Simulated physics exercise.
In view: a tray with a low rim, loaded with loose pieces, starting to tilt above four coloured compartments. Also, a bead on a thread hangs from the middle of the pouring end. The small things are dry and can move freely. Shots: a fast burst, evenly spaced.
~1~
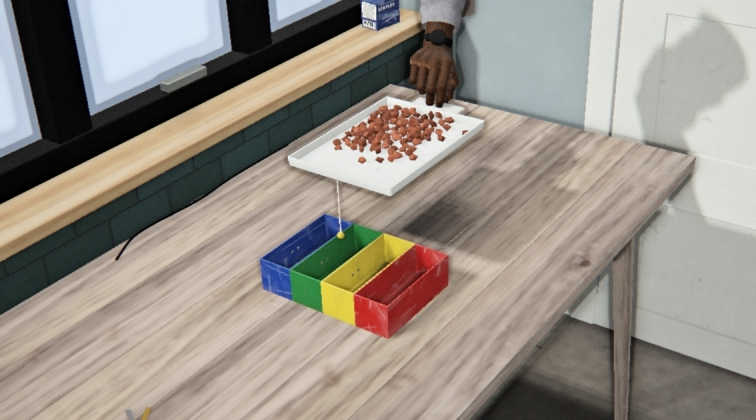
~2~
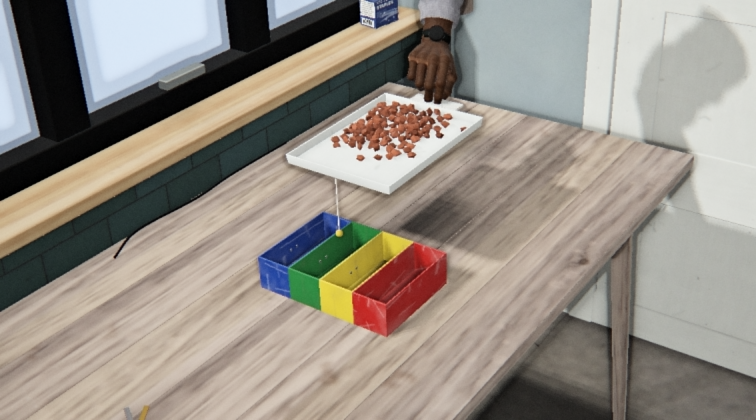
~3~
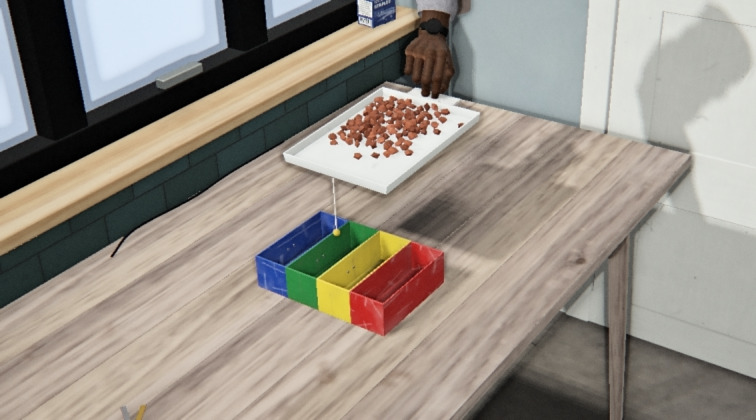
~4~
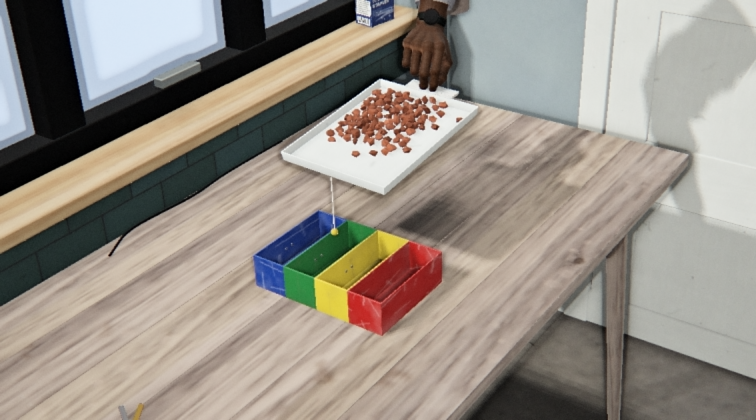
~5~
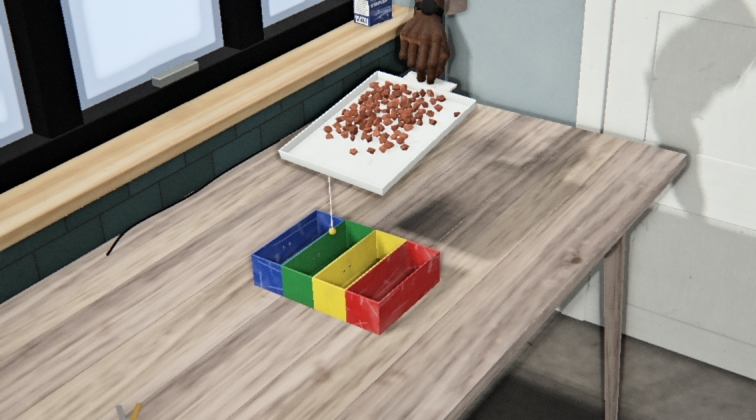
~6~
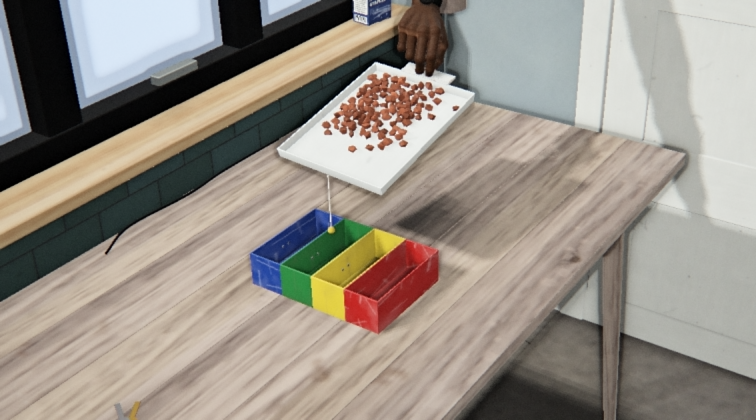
The clip opens on a white tray of reddish-brown brick bits, held at its far end by a hand above blue, green, yellow and red compartments, a bead hanging on a thread. The hand then raises the far end a little, tilting the tray slightly while the bits stay bunched on it.
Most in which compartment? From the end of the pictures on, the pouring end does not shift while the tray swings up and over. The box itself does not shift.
Yellow compartment.
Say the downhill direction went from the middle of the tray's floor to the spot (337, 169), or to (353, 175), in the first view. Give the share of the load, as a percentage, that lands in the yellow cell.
First case around 0 per cent, second case 30 per cent.
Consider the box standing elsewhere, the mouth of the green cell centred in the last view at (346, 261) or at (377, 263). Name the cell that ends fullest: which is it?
Green, and then that green cell.
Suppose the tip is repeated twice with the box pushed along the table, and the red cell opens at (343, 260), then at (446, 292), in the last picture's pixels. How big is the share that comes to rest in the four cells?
Close to 60 in a hundred, then close to 90 in a hundred.
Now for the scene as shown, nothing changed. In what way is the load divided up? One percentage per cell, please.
Final shares - blue cell 0 percent, green cell 20 percent, yellow cell 60 percent, red cell 20 percent.
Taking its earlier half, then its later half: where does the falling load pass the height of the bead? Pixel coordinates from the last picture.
Starting near (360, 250), moving on to near (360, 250).
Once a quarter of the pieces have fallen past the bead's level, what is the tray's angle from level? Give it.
At some 60 degrees.
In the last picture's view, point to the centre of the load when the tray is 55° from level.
The load is centred near (361, 170).
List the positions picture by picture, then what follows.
Corners of the pouring end at (290, 157) and (390, 187), level; middle of the load at (394, 129), bits of crushed brick; bead on its thread at (341, 235); blue cell at (276, 277); green cell at (307, 288); yellow cell at (338, 301); red cell at (371, 313), in the first picture.
Corners of the pouring end at (288, 154) and (389, 185), level; middle of the load at (393, 126), in the second picture.
Corners of the pouring end at (285, 153) and (386, 185), tipped barely, lowest at the right corner; middle of the load at (390, 122), in the third picture.
Corners of the pouring end at (283, 152) and (384, 186), tipped a little, lowest at the right corner; middle of the load at (388, 117), in the fourth picture.
Corners of the pouring end at (281, 150) and (382, 187), tipped a little, lowest at the right corner; middle of the load at (386, 111), in the fifth picture.
Corners of the pouring end at (279, 148) and (381, 187), tipped a little, lowest at the right corner; middle of the load at (384, 105); blue cell at (266, 271); green cell at (297, 283); yellow cell at (328, 295); red cell at (361, 308), in the sixth picture.
Soon after the last picture, tray tipped steeply; most on the tray; a stray few in the red cell; a small part falling or outside the box.
A little later, tray tipped right over; about a third on the tray; about a quarter in the yellow cell; a small part in the red cell; a small part in the green cell; a stray few in the blue cell; a small part falling or outside the box.
Later still, tray tipped past a quarter turn; about half in the yellow cell; about a quarter in the red cell; about a quarter in the green cell; a stray few in the blue cell; a stray few falling or outside the box.
At rest, tray tipped past a quarter turn; about half in the yellow cell; about a quarter in the red cell; about a quarter in the green cell; a stray few in the blue cell; a stray few outside the box.
